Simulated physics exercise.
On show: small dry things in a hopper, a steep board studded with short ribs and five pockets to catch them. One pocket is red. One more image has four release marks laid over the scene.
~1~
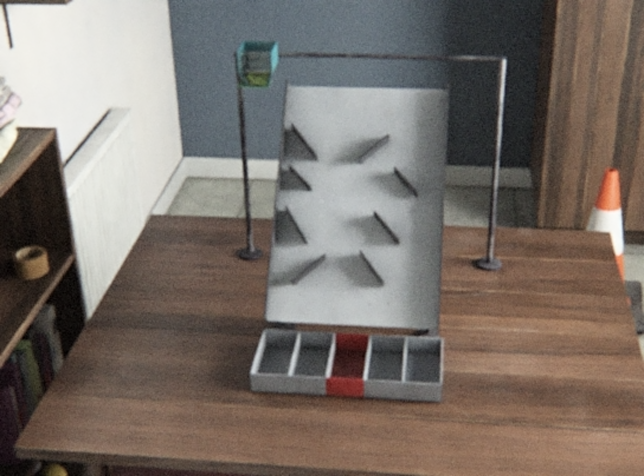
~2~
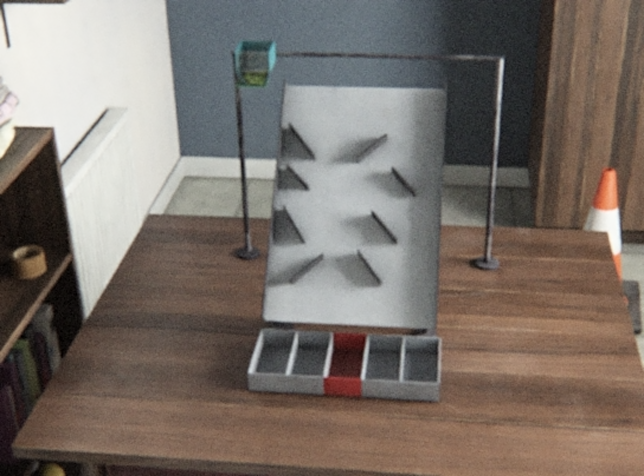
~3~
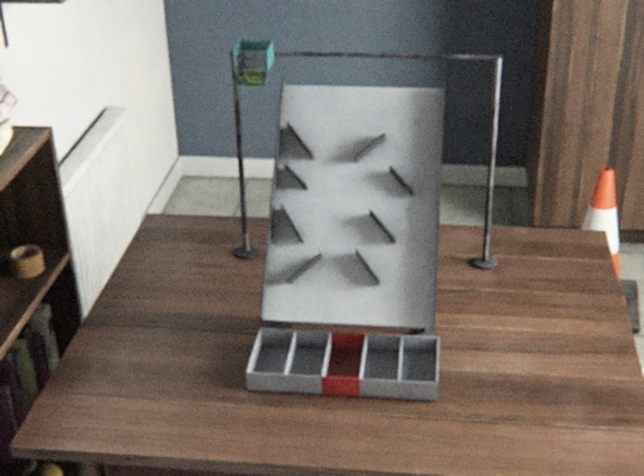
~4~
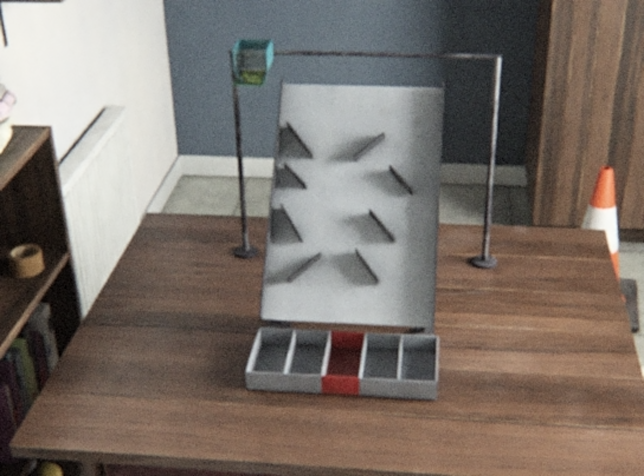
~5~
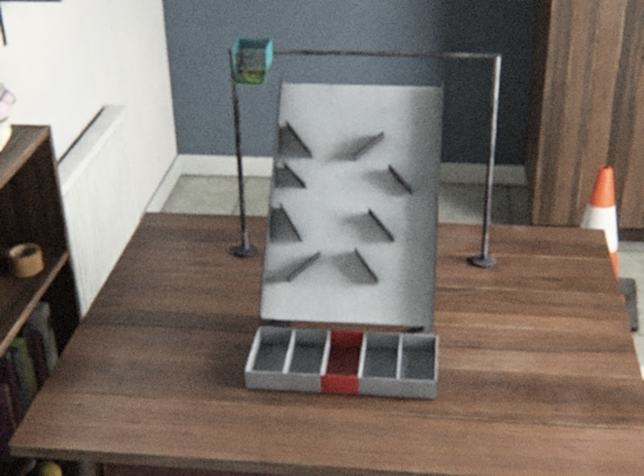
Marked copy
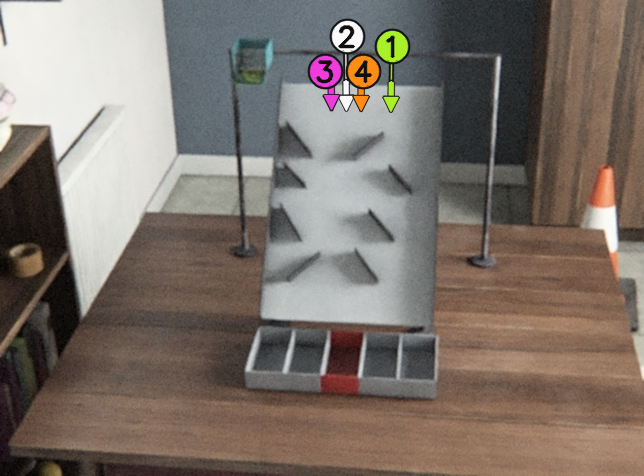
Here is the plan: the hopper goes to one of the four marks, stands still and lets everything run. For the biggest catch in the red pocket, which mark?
Go for 3.
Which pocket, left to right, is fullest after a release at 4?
The first.
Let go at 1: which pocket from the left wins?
The fifth from the left.
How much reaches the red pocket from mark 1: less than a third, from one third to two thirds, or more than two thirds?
It is less than a third.
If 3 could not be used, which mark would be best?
The answer is 2.
On the marked copy, mark 1 meets the board at (390, 106); mark 2 meets the board at (346, 105); mark 3 meets the board at (331, 104); mark 4 meets the board at (361, 105).
If 1 is chosen, a small part in the red pocket, nearly all in other pockets.
If 2 is chosen, about a third in the red pocket, about half in other pockets, a small part outside the box.
If 3 is chosen, about half in the red pocket, about a third in other pockets, a small part outside the box.
If 4 is chosen, a small part in the red pocket, nearly all in other pockets.
